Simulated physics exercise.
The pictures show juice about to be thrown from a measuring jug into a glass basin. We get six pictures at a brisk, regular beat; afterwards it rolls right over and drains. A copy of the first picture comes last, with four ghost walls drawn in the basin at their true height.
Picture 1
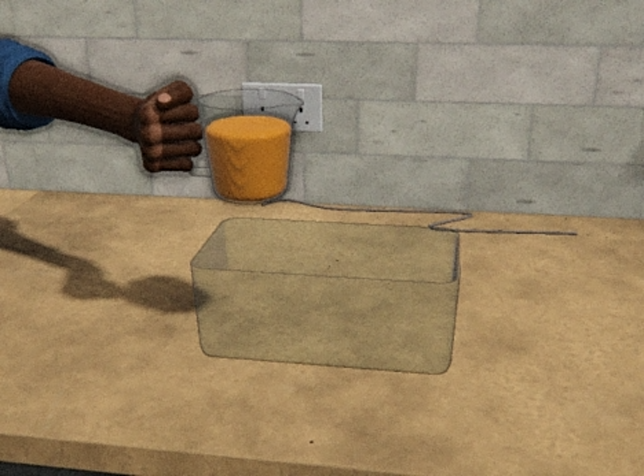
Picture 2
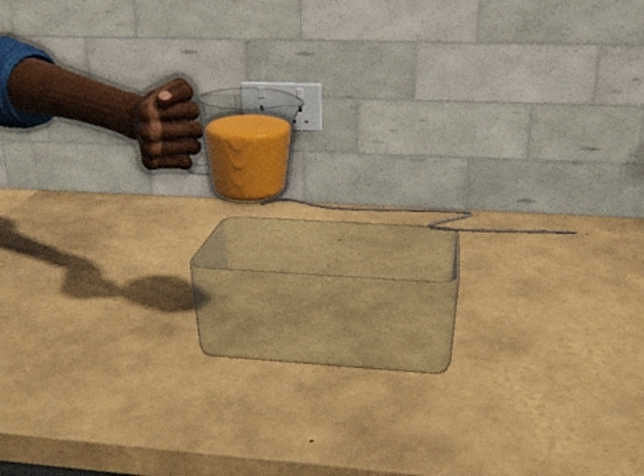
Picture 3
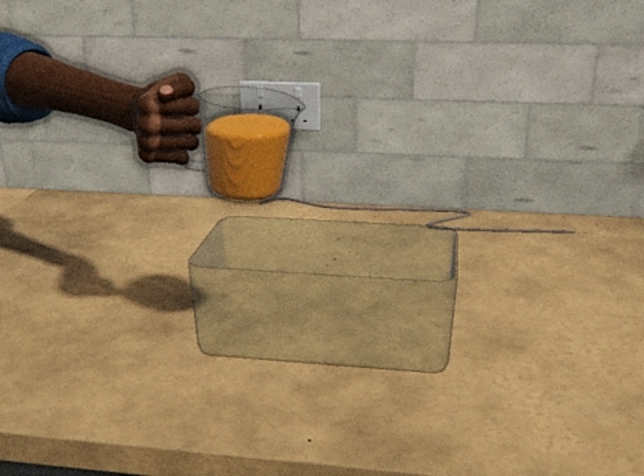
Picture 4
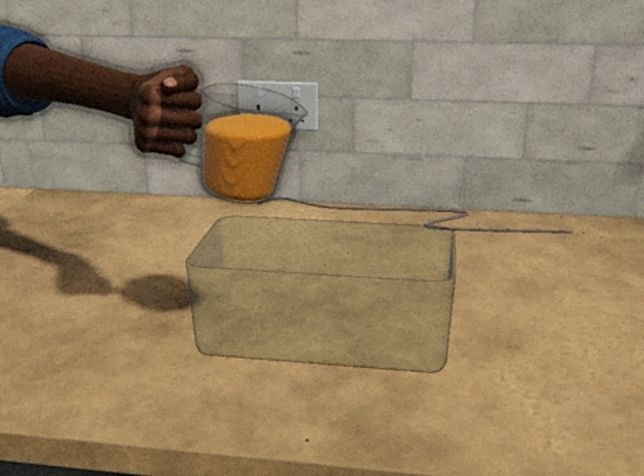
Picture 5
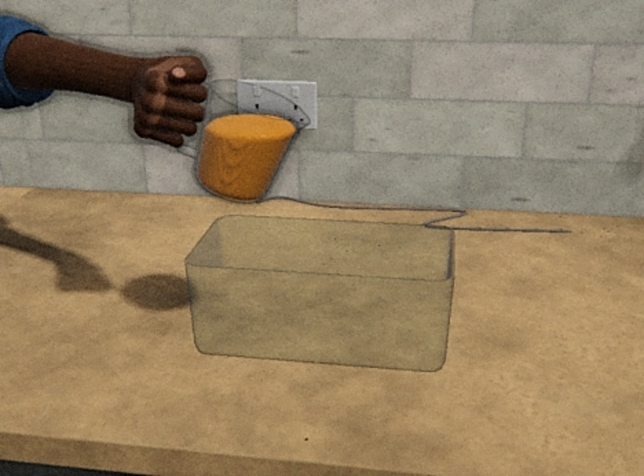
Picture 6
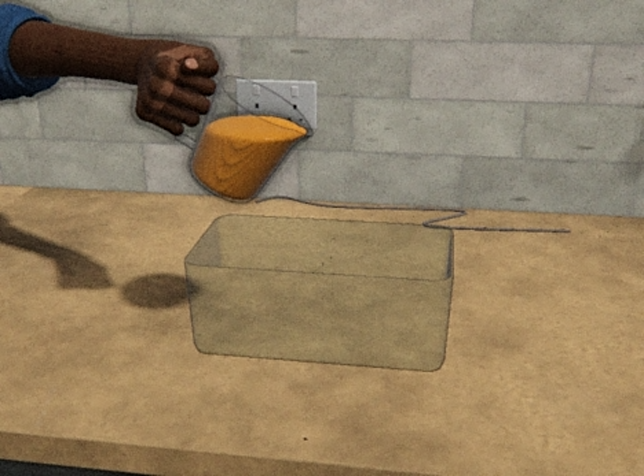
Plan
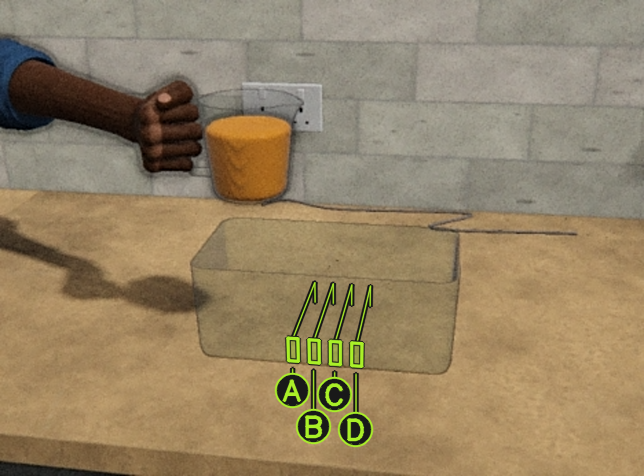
A hand holds a jug of orange juice above a glass basin and tilts it rightward.
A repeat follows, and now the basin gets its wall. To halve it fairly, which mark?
Choose D.
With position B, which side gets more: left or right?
The right side.
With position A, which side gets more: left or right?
More ends on the right.
On the marked copy, A at (292, 368); B at (313, 370); C at (334, 372); D at (355, 373).
For position A, about 5 % ends left of the wall and 94 % right of it.
For position B, about 6 % ends left of the wall and 94 % right of it.
For position C, about 20 % ends left of the wall and 80 % right of it.
For position D, about 47 % ends left of the wall and 52 % right of it.
